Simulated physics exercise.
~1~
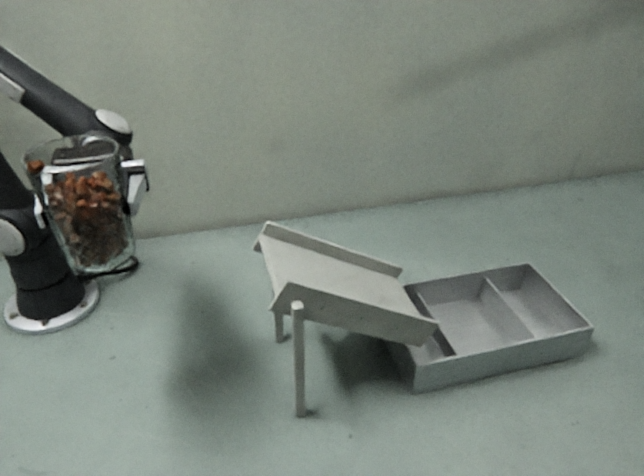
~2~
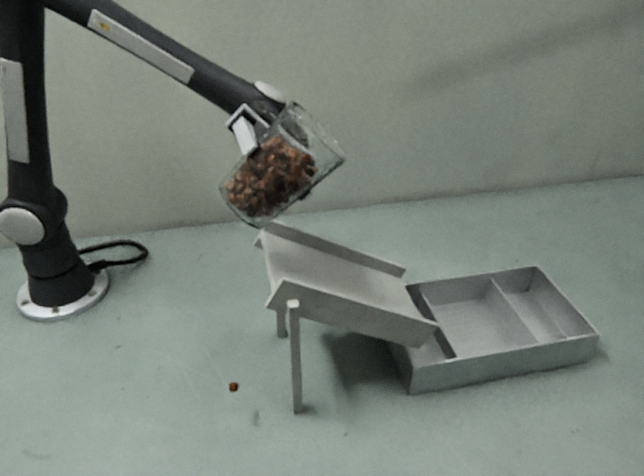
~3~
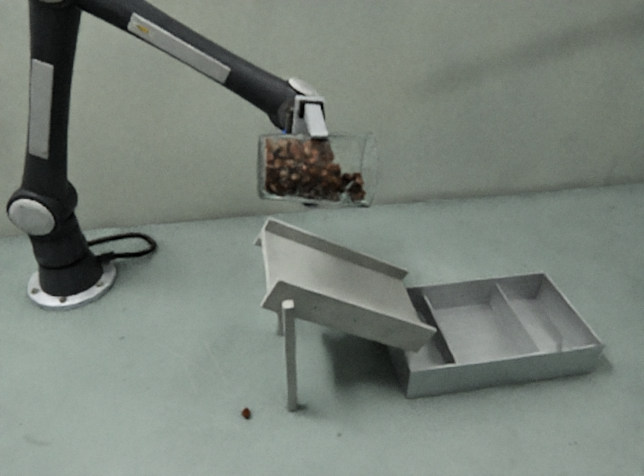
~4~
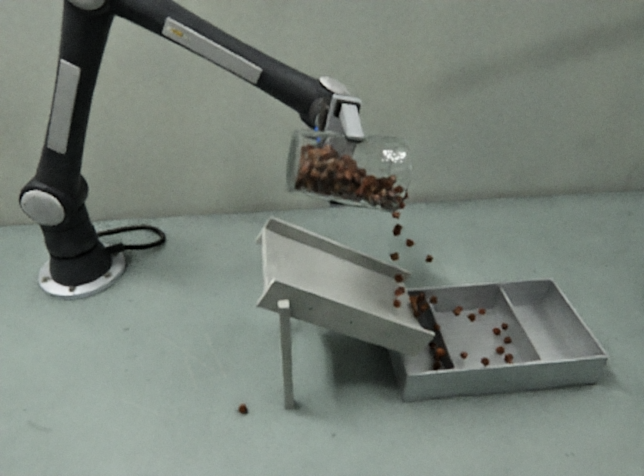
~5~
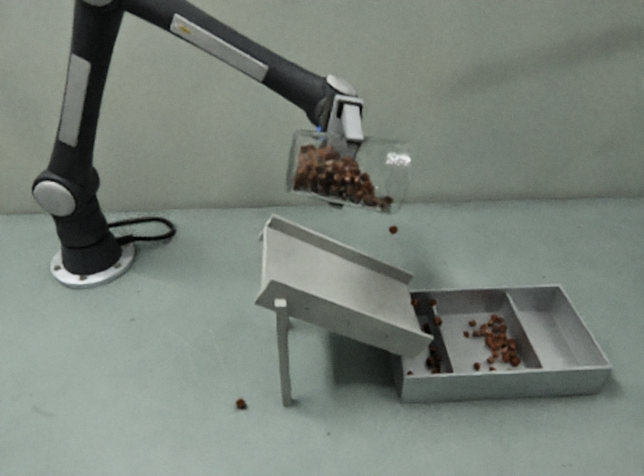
On a pale green tabletop, a dark robot arm carried a clear cup of brown pellets rightward over a sloped chute and tipped it, spilling some into the left and middle parts of a divided tray, while many stayed in the cup.
